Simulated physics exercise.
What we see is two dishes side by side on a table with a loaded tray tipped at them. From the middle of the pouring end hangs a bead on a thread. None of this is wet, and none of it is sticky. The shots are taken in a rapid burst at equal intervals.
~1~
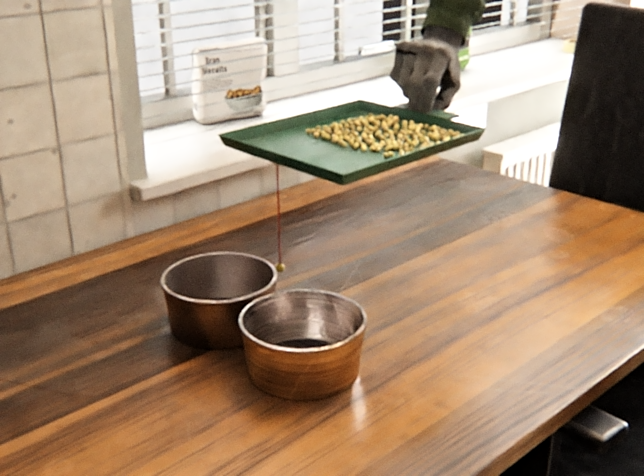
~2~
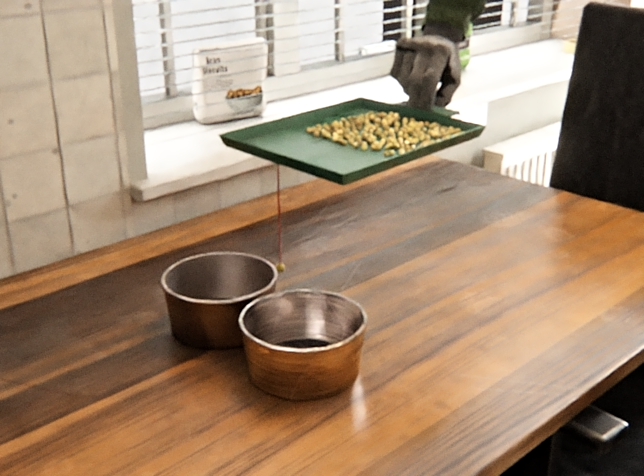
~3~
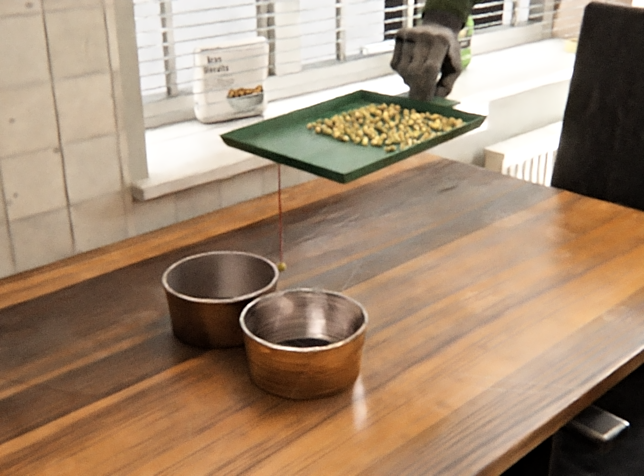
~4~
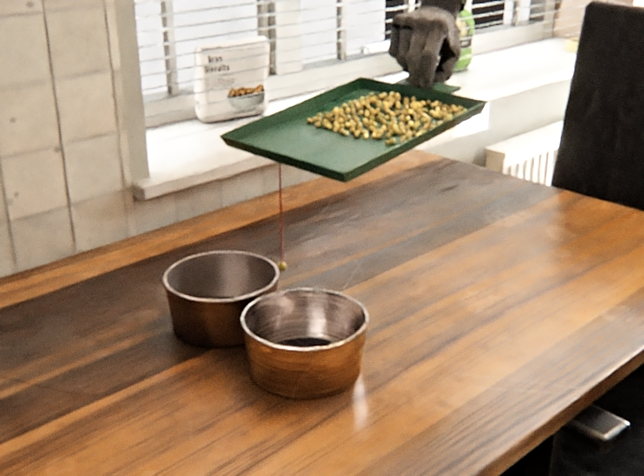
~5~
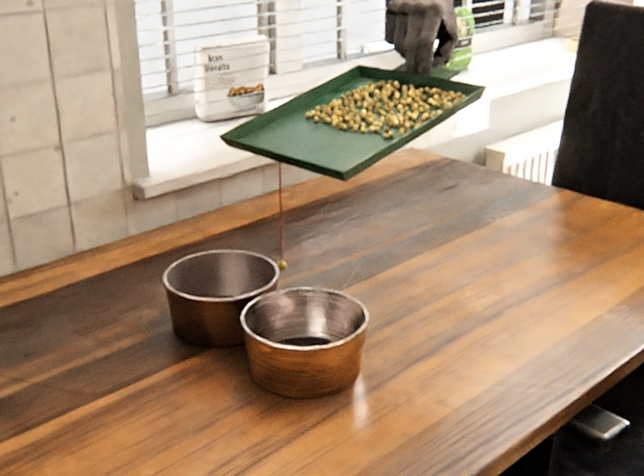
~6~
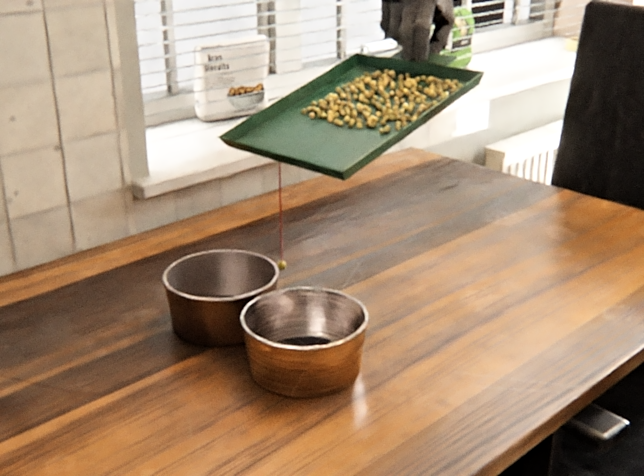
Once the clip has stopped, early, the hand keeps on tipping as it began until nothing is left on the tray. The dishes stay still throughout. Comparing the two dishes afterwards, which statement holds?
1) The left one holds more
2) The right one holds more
The left one holds more (1).
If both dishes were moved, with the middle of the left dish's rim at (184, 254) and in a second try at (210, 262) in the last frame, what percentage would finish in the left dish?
30 %, then 50 %.
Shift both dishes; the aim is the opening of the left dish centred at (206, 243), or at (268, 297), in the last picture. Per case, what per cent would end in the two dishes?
You'd see around 70 per cent and then around 60 per cent.
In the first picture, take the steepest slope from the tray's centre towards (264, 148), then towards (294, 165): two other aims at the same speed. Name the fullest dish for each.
So: The left-standing dish on the first go, the right-standing dish on the second.
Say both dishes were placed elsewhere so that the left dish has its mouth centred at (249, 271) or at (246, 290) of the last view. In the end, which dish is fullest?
Place 1 - the dish at left; place 2 - the dish at left.
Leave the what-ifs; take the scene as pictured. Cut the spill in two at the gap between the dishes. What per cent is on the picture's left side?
80 %, roughly.
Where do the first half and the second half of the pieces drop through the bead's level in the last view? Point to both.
First part (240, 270), rest (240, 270).
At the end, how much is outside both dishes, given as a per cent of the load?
10 per cent.
Soon, tray tipped steeply; about half on the tray; a small part in the right dish; about a quarter in the left dish; a stray few outside both; a small part in the air.
A while on, tray tipped right over; a stray few on the tray; about a quarter in the right dish; about two thirds in the left dish; a small part outside both; about a quarter in the air.
Towards the end, tray tipped past a quarter turn; about a quarter in the right dish; about two thirds in the left dish; a small part outside both.
Finally, tray tipped past a quarter turn; about a quarter in the right dish; about two thirds in the left dish; a small part outside both.
